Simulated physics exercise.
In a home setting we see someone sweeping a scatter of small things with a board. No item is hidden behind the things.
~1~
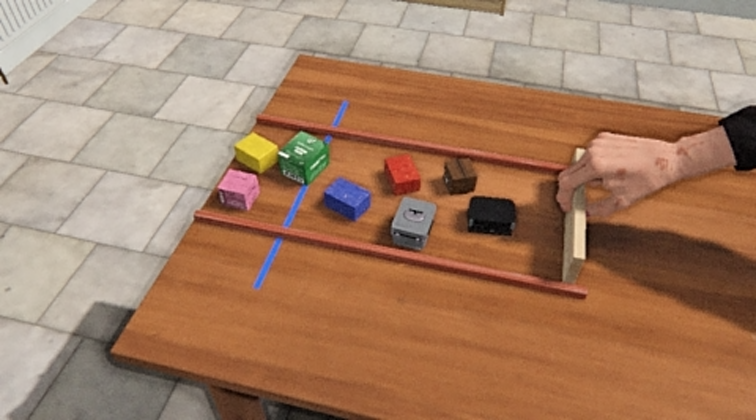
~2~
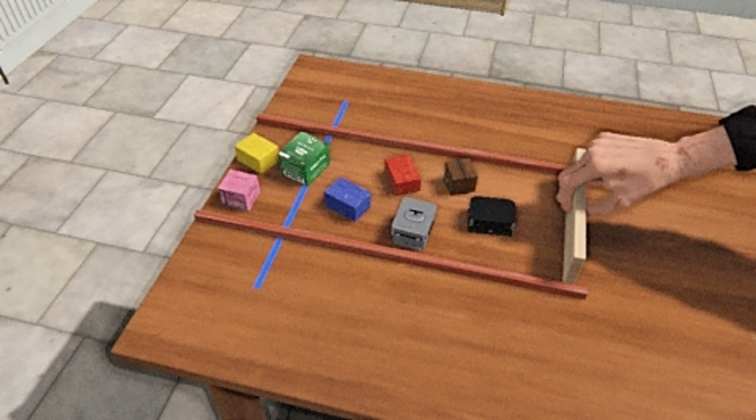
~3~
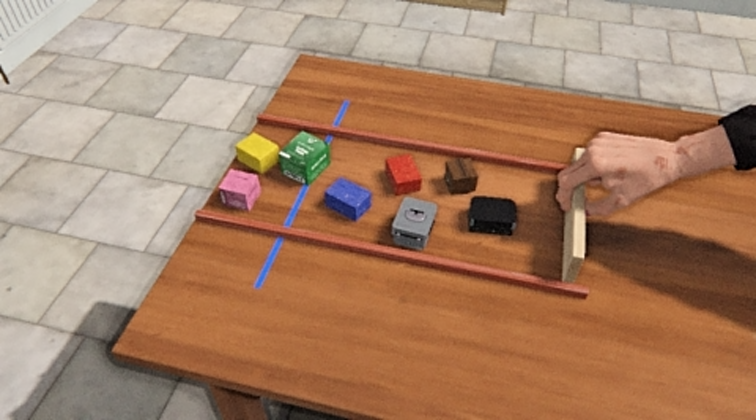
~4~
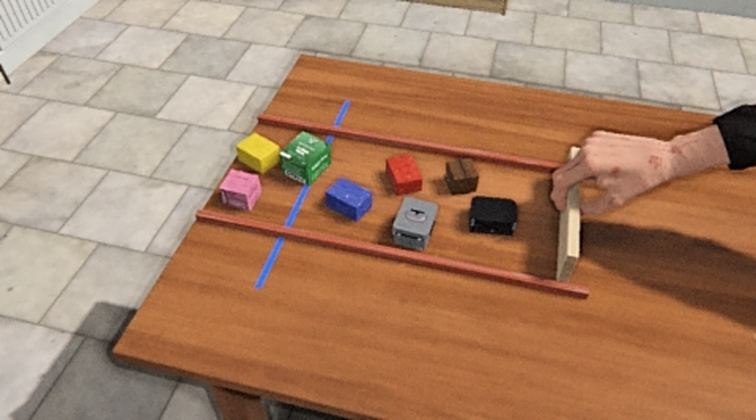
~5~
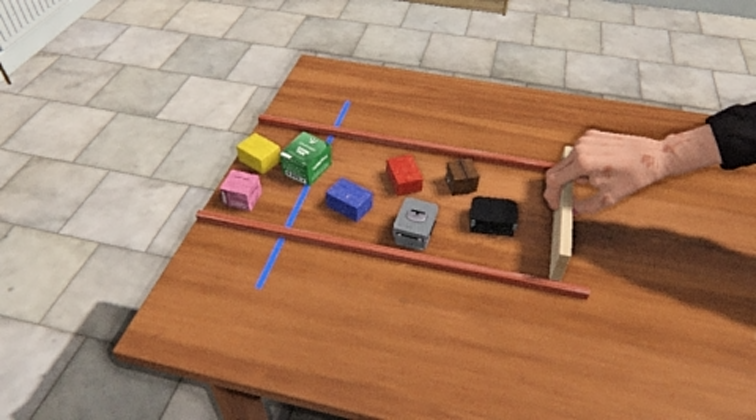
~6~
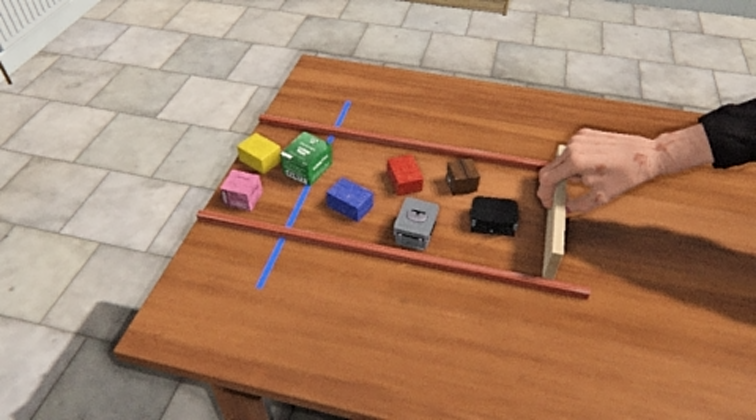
A hand slides a wooden board slightly left between red rails toward scattered colored blocks.
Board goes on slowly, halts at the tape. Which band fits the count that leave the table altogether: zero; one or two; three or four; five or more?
The push drops only one or a pair off the table.
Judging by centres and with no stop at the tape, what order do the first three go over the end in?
The order is the yellow block, the pink box, then the green box.
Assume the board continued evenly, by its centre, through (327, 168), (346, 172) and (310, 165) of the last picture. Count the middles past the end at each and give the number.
That makes 1, 0, 2.
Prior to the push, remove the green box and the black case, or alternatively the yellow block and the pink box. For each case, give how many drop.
Fallen: 0 in the first try, 0 in the other.
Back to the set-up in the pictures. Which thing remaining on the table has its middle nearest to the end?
That's the green box, it ends up nearest.
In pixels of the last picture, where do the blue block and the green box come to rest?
The blue block stops around (242, 185); the green box around (252, 147).
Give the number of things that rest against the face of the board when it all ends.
That makes 3.
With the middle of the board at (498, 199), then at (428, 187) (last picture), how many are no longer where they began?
So 1, and at the other place 4.
A little later, none off yet; yellow block at rest near (260, 153); pink box at rest near (242, 190); green box at rest near (307, 159).
When it is over, the number that fall off is one or two; down, pink box and yellow block.
